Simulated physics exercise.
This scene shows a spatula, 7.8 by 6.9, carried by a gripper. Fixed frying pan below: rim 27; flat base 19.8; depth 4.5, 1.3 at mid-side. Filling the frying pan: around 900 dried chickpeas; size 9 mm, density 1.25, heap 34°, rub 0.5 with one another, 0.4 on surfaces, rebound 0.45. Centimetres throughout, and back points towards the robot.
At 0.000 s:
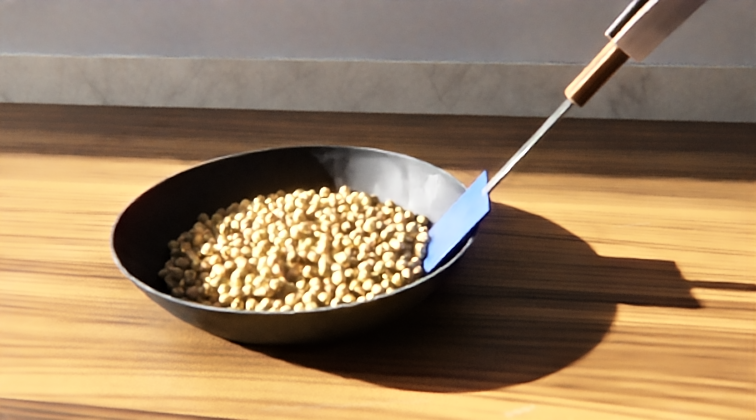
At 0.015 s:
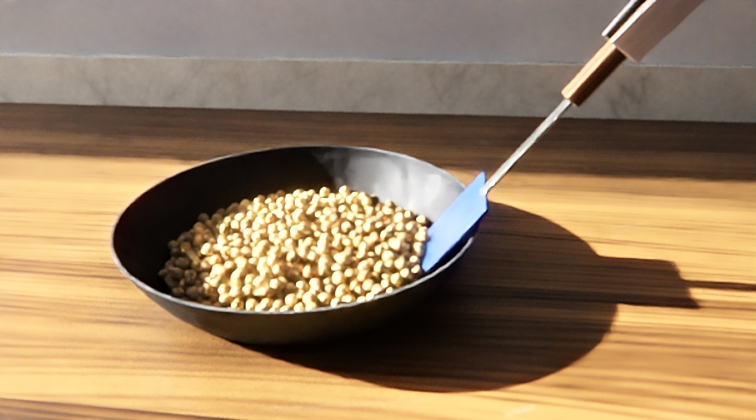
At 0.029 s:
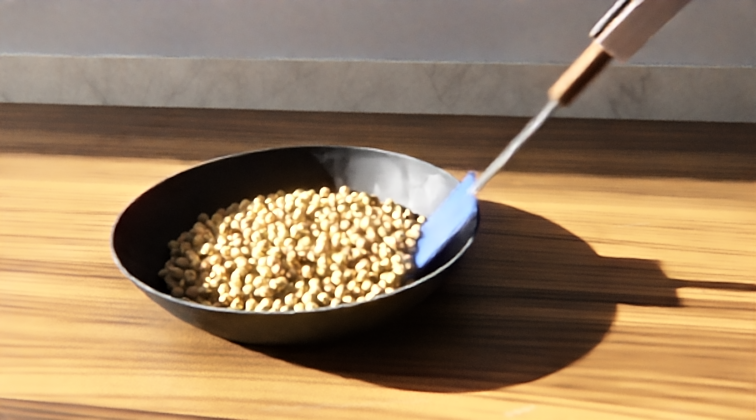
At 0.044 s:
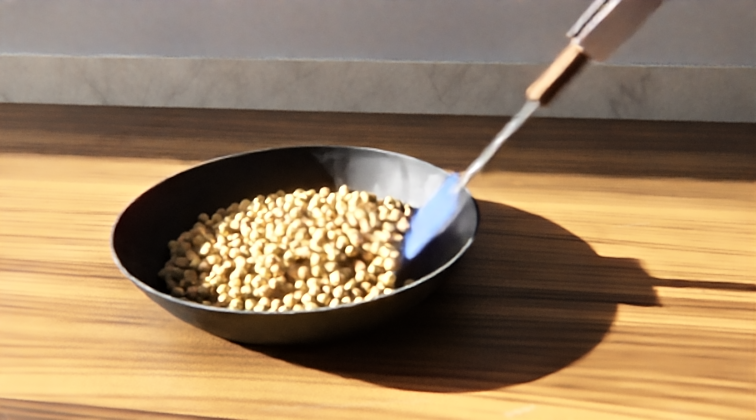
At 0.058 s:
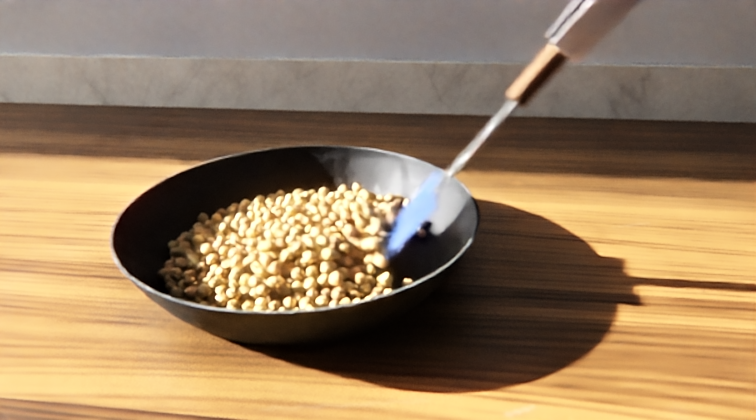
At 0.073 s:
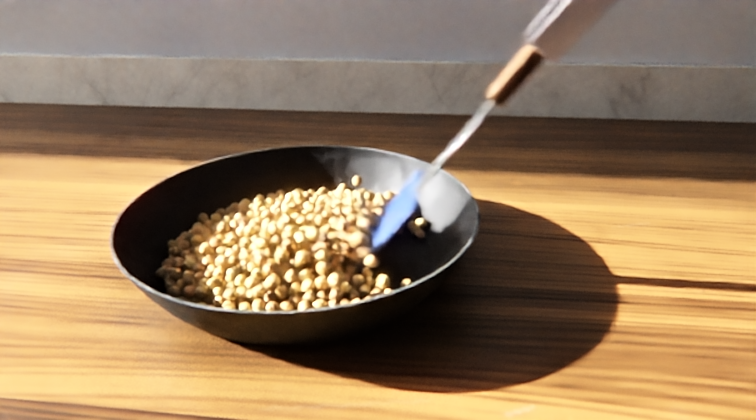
A gripper holding a blue spatula at the right rim of a black frying pan, then pushing it leftward into dried chickpeas.
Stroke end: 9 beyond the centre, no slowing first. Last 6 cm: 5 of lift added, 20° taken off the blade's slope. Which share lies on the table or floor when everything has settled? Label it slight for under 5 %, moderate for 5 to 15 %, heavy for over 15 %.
Label: Moderate.
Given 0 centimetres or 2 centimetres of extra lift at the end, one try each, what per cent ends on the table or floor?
First try about 5 %, second try about 5 %.
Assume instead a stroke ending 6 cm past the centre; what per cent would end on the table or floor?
Close to 10 per cent would end on the table or floor.
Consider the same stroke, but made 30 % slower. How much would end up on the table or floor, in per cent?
It would be near 5 per cent.
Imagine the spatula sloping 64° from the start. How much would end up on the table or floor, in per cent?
Estimate: Approx. 10 %.
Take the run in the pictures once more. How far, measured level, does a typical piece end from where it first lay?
Roughly 3 cm.
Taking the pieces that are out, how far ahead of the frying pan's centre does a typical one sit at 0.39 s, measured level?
About 26 cm.
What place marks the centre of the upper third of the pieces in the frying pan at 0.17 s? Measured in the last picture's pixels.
The middle sits at approx. (235, 225).
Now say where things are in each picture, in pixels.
The first picture shows the spatula top edge at (488, 189), sloping 53°; upper third of the load around (307, 240), from x 165 to 425, top at y 190; 900 in the frying pan.
The second picture shows the spatula top edge at (486, 189), sloping 53°; upper third of the load around (308, 240), from x 165 to 425, top at y 190.
The third picture shows the spatula top edge at (475, 190), sloping 53°; upper third of the load around (312, 239), from x 165 to 425, top at y 190.
The fourth picture shows the spatula top edge at (456, 190), sloping 53°; upper third of the load around (317, 236), from x 165 to 425, top at y 190.
The fifth picture shows the spatula top edge at (437, 189), sloping 53°; upper third of the load around (314, 233), from x 165 to 420, top at y 190.
The sixth picture shows the spatula top edge at (418, 188), sloping 53°; upper third of the load around (309, 232), from x 160 to 420, top at y 180; 900 in the frying pan.
After 0.12 s, sloping 53°, highest piece 5 above the table; 900 in the frying pan.
After 0.17 s, sloping 47°, highest piece 6 above the table; 900 in the frying pan.
After 0.39 s, sloping 33°, highest piece 5 above the table; 816 in the frying pan, 83 on the table or floor, 1 on the blade or in flight.
After 1.44 s, sloping 33°, highest piece 4 above the table; 816 in the frying pan, 84 on the table or floor.
In the end, 816 in the frying pan, 84 on the table or floor. That is 9 % on the table or floor.
